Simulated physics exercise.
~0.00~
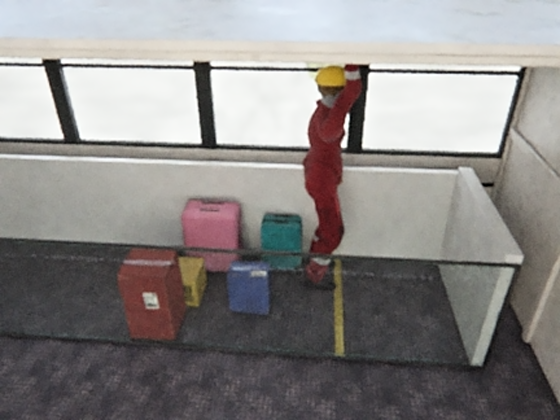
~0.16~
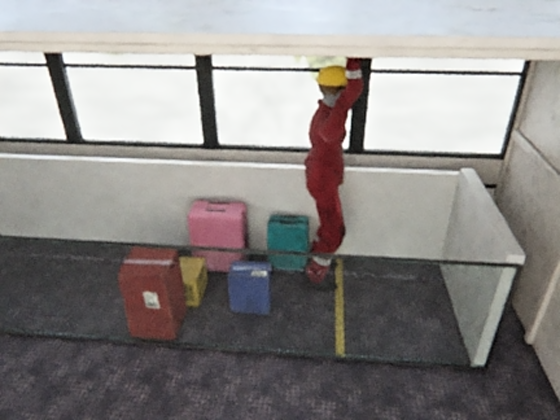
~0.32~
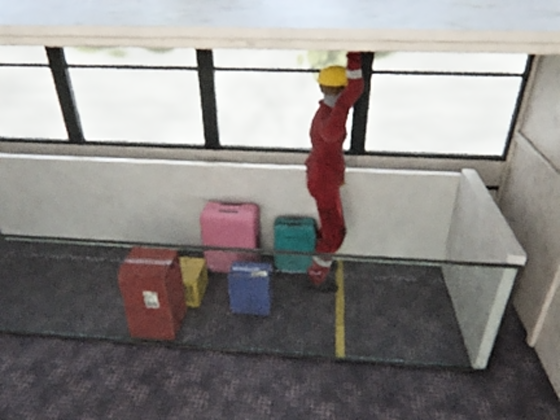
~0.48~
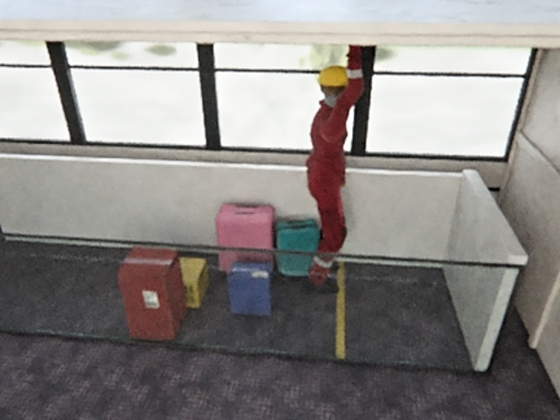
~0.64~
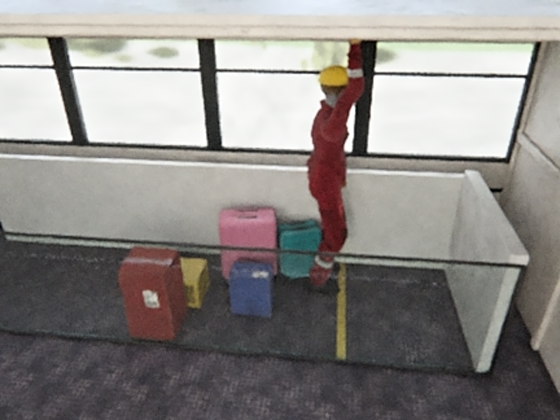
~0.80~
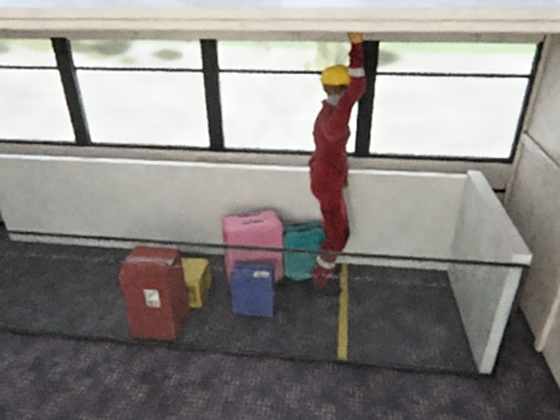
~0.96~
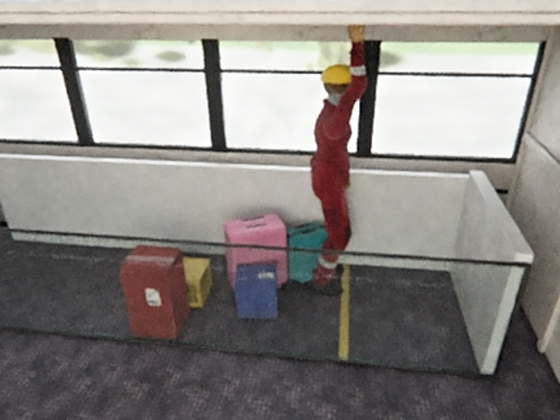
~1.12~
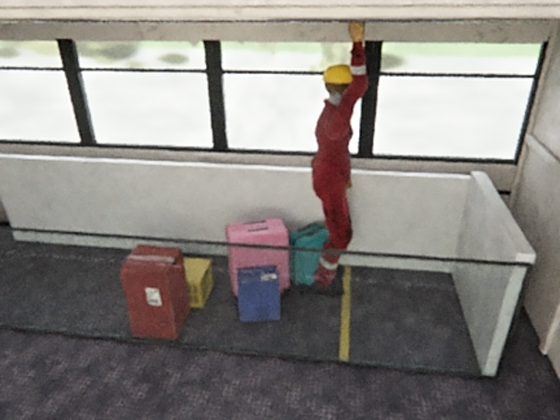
A pink suitcase slides right toward a teal one and stops short of the yellow line.
